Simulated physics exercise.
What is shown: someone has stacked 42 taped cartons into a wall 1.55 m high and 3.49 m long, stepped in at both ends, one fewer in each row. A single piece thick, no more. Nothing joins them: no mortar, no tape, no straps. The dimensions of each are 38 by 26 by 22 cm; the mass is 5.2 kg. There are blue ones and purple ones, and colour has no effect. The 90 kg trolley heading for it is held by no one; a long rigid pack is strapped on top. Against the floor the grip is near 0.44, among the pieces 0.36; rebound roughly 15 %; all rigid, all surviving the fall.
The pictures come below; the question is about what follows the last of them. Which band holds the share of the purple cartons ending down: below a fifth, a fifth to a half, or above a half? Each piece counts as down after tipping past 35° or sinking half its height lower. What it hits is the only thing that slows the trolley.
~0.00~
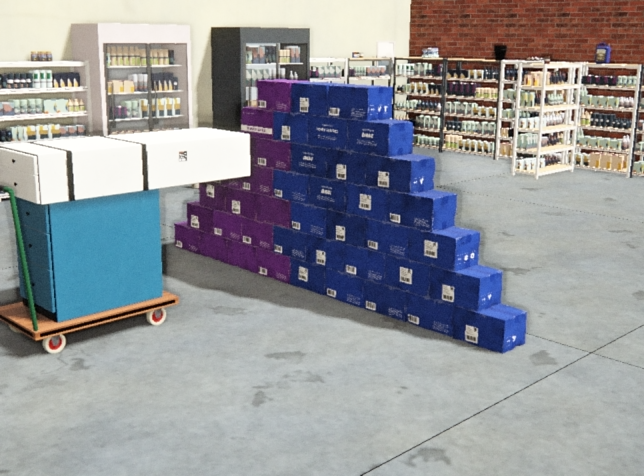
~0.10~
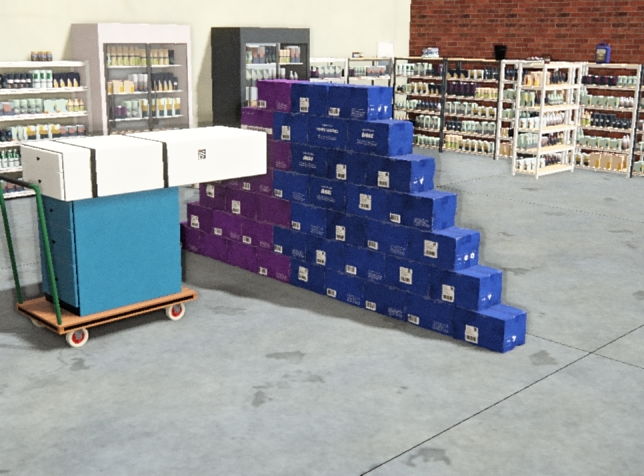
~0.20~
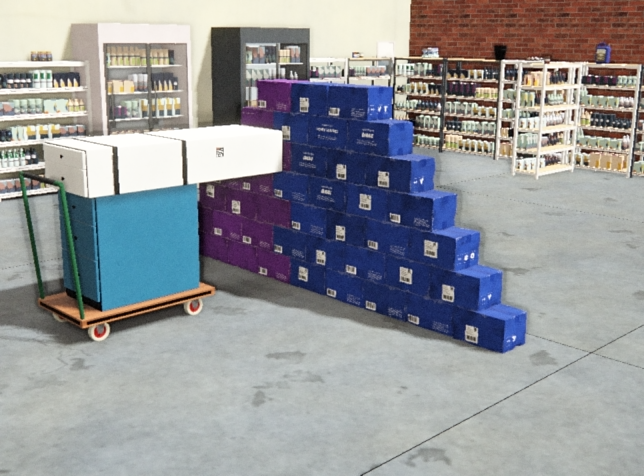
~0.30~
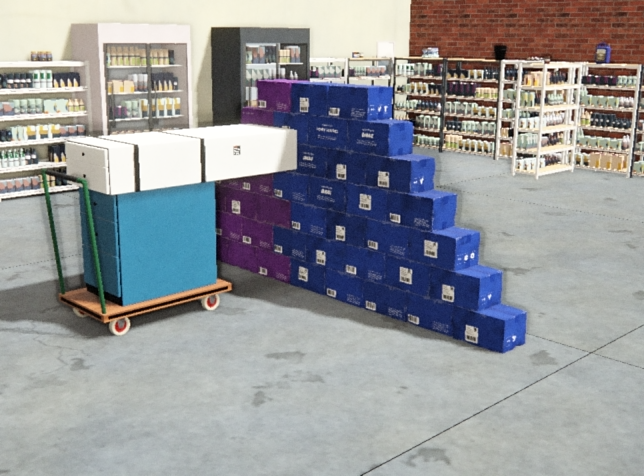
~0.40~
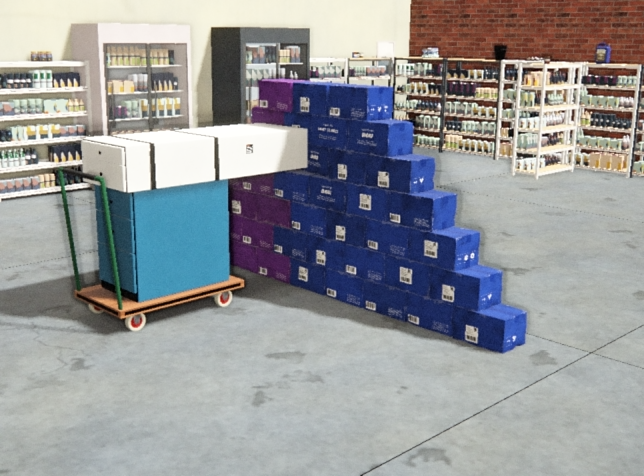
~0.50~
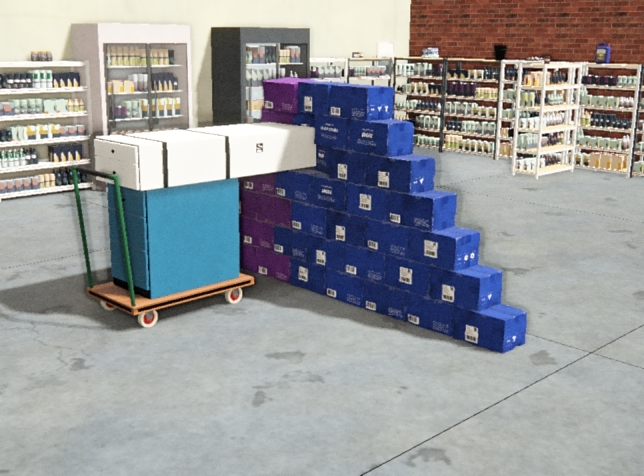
A fifth to a half.
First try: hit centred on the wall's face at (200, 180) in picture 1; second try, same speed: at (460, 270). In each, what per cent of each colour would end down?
Down by colour - purple: 10%, then 0%; blue: 0%, then 10%.
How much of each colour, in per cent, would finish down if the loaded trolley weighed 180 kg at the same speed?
Purple 40, blue 20 per cent.
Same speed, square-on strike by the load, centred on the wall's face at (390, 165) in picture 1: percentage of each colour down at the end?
For purple it's 0 per cent, for blue 20 per cent.
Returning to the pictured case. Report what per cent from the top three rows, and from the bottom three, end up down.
Of the top ones 80 percent, of the bottom ones 0 percent.
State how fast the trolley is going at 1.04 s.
Speed: Around 0.4 m/s.
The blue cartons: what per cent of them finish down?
Colour blue - 20 percent down at the end.
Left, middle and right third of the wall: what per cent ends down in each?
The thirds come out at 20 on the left, 50 in the middle and 0 on the right, in per cent.
By 0.72 s, load 34 cm past the wall's line, still rolling; 1 of the 16 purple cartons down (1 of 42 in all colours); top purple carton tilted 40°; top blue carton tilted 6°.
By 1.04 s, load 50 cm past the wall's line, still rolling; 4 of the 16 purple cartons down (6 of 42 in all colours); top purple carton tilted 31°, 16 cm lower; top blue carton tilted 25°, 8 cm lower.
By 1.38 s, load 63 cm past the wall's line, still rolling; 6 of the 16 purple cartons down (12 of 42 in all colours); top purple carton upside down; top blue carton tilted 71°, 86 cm lower.
By 1.84 s, load 67 cm past the wall's line, stopped; 6 of the 16 purple cartons down (12 of 42 in all colours); top purple carton tilted 6°, 1.30 m lower; top blue carton upside down.
When it is over (3.6 s), load 67 cm past the wall's line, stopped; 6 of the 16 purple cartons down (12 of 42 in all colours); top purple carton 1.33 m lower; top blue carton upside down. That is 38 per cent. In pixels of the last frame, middles, top purple carton near (455, 230), top blue carton near (494, 240).
